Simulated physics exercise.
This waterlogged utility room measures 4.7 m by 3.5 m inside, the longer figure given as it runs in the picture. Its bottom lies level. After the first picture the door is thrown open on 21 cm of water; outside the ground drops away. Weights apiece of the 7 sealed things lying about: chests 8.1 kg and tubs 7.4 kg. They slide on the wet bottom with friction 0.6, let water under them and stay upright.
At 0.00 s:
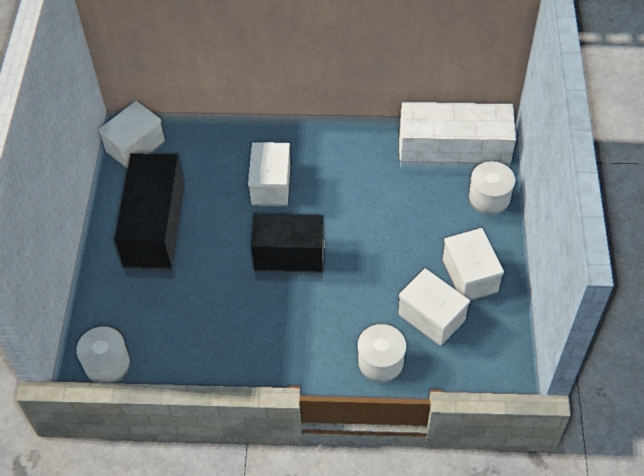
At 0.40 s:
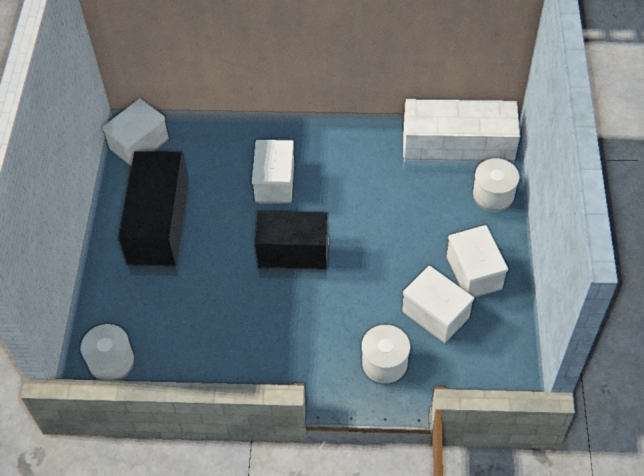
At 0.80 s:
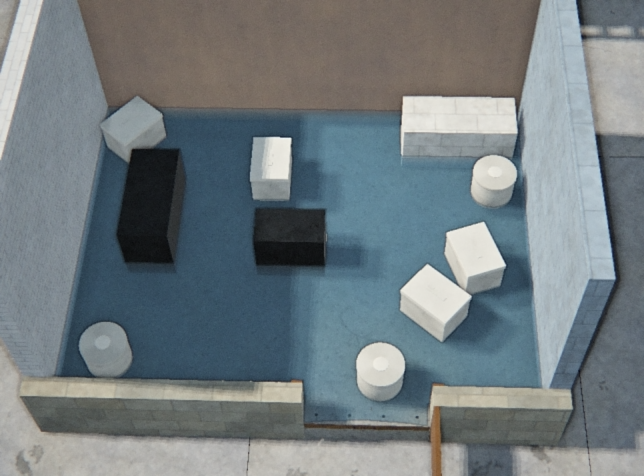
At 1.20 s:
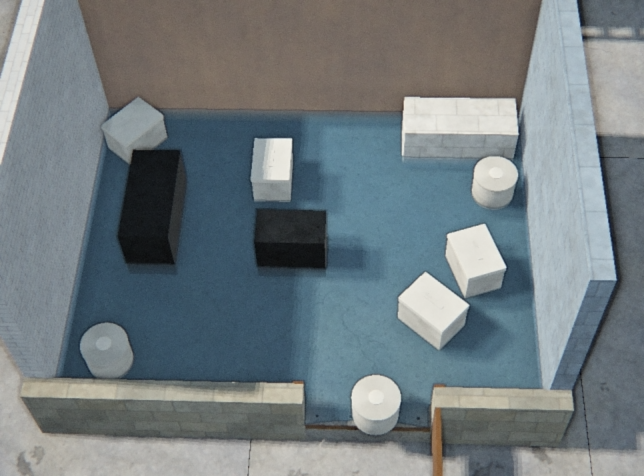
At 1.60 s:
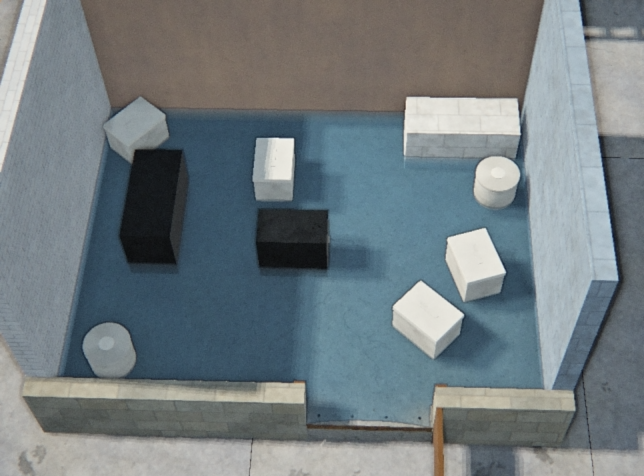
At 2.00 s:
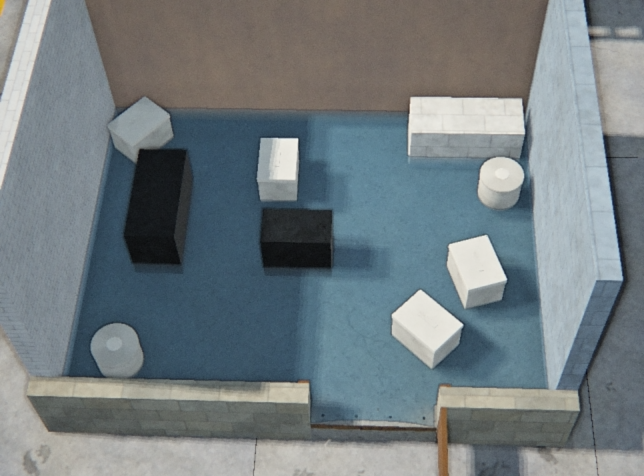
A flooded, roofless room with black and white blocks had its front door swung open; a white tub near the doorway drifted out and disappeared from view, then two white boxes shifted slightly.
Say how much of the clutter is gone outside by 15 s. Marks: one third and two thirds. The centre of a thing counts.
Share: From one to two thirds.
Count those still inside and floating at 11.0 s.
At that moment 4.
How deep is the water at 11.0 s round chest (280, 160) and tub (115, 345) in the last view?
About 13 and 14 cm.
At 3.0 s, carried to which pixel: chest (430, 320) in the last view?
Near (416, 352).
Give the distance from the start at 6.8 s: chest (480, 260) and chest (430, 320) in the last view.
In that order: 100 cm, washed out.
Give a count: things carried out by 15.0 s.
That makes 3.
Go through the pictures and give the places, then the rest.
In the first frame, a chest at (435, 298), afloat; a chest at (474, 255) floats; about 3200 L in view; 0 of 7 have shifted.
In the second frame, a chest at (439, 295) floats; a chest at (478, 252), afloat; 21 cm deep round most things; 0 of 7 have shifted.
In the third frame, a chest at (436, 293), afloat; a chest at (476, 249), afloat; 21 cm deep round most things; 1 of 7 have shifted.
In the fourth frame, a chest at (434, 301) floats, 9 cm from its start; a chest at (477, 251), afloat; 21 cm deep round most things; 2 of 7 have shifted.
In the fifth frame, a chest at (428, 311) floats, 21 cm from its start; a chest at (477, 255) floats, 5 cm from its start; 20 cm deep round most things; 3 of 7 have shifted.
In the sixth frame, a chest at (428, 320) floats, 33 cm from its start; a chest at (478, 262), afloat, 14 cm from its start; about 2970 L in view; 3 of 7 have shifted.
After 3.0 s 1 of 7 are out; 6 afloat.
After 6.8 s 2 of 7 are out; 5 afloat.
After 11.0 s 3 of 7 are out; 4 afloat.
After 15.0 s 3 of 7 are out; 4 afloat.
